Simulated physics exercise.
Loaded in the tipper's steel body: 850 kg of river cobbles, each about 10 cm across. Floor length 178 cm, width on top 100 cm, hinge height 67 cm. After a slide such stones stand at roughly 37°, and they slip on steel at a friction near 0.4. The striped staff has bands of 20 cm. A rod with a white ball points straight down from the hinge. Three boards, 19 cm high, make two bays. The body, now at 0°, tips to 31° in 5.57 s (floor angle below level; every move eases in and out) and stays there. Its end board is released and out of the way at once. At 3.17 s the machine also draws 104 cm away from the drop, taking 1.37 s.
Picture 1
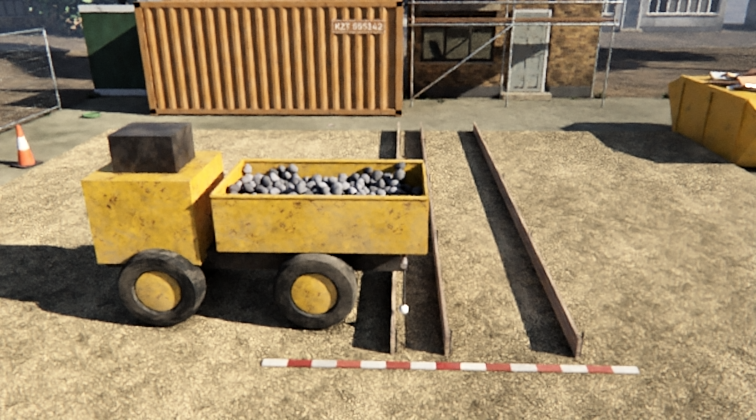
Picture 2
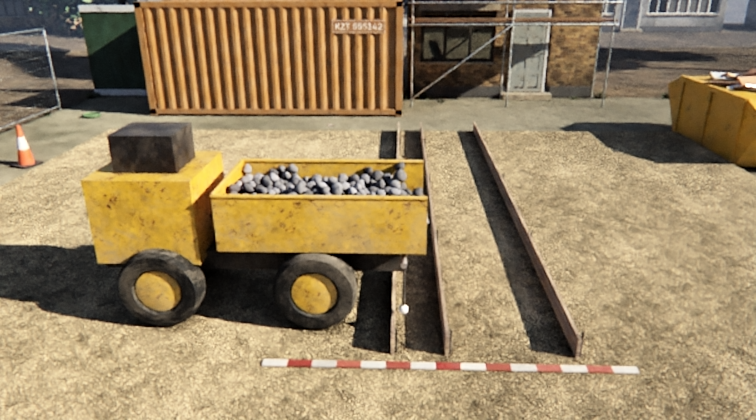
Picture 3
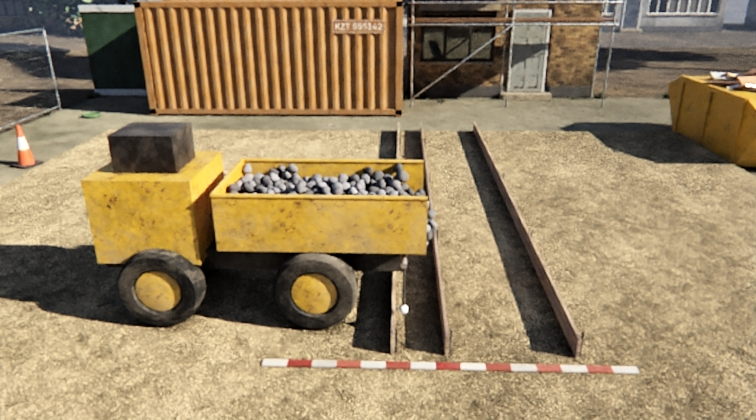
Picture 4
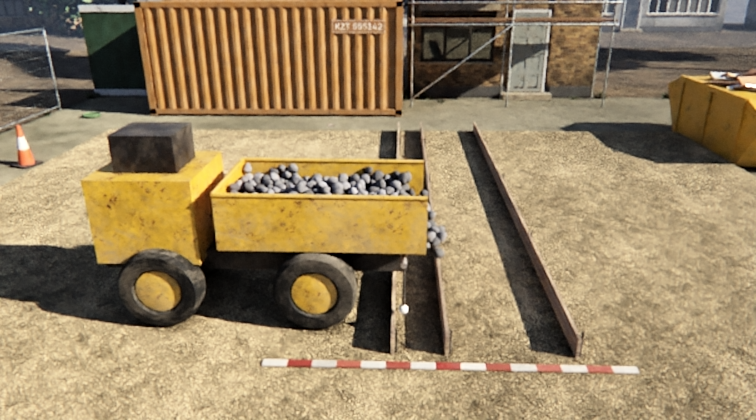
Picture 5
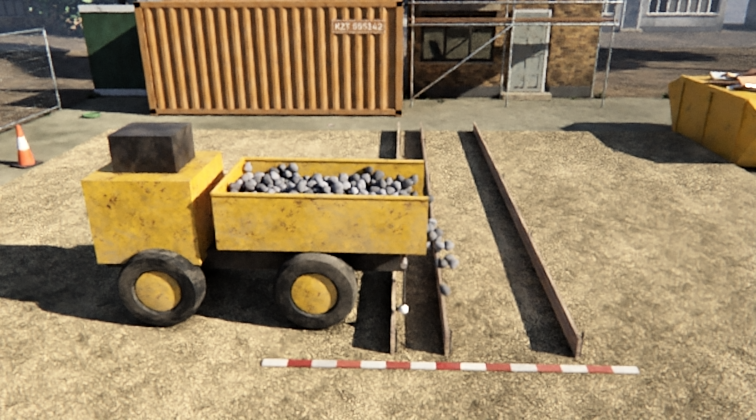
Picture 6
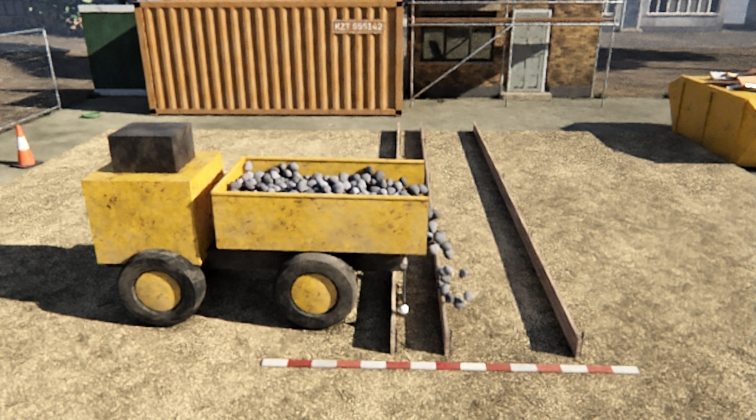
Grey stones trickling from the right end of a yellow tipper's loaded body, a few reaching the ground beside low boards.
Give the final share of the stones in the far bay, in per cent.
Some 30 per cent of it.
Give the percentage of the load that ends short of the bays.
About 45 per cent.
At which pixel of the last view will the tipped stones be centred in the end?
Around (406, 290).
A little later the floor is at 26°; 25 % in the body, 18 % short of the bays, 26 % in the near bay, 31 % in the far bay; the foremost stones are at (535, 296).
Then the floor is at 31°; 0 % in the body, 43 % short of the bays, 26 % in the near bay, 31 % in the far bay; the foremost stones are at (533, 288).
Later still the floor is at 31°; 0 % in the body, 43 % short of the bays, 26 % in the near bay, 31 % in the far bay; the foremost stones are at (533, 288).
In the end the floor is at 31°; 0 % in the body, 43 % short of the bays, 26 % in the near bay, 31 % in the far bay; the foremost stones are at (533, 288).
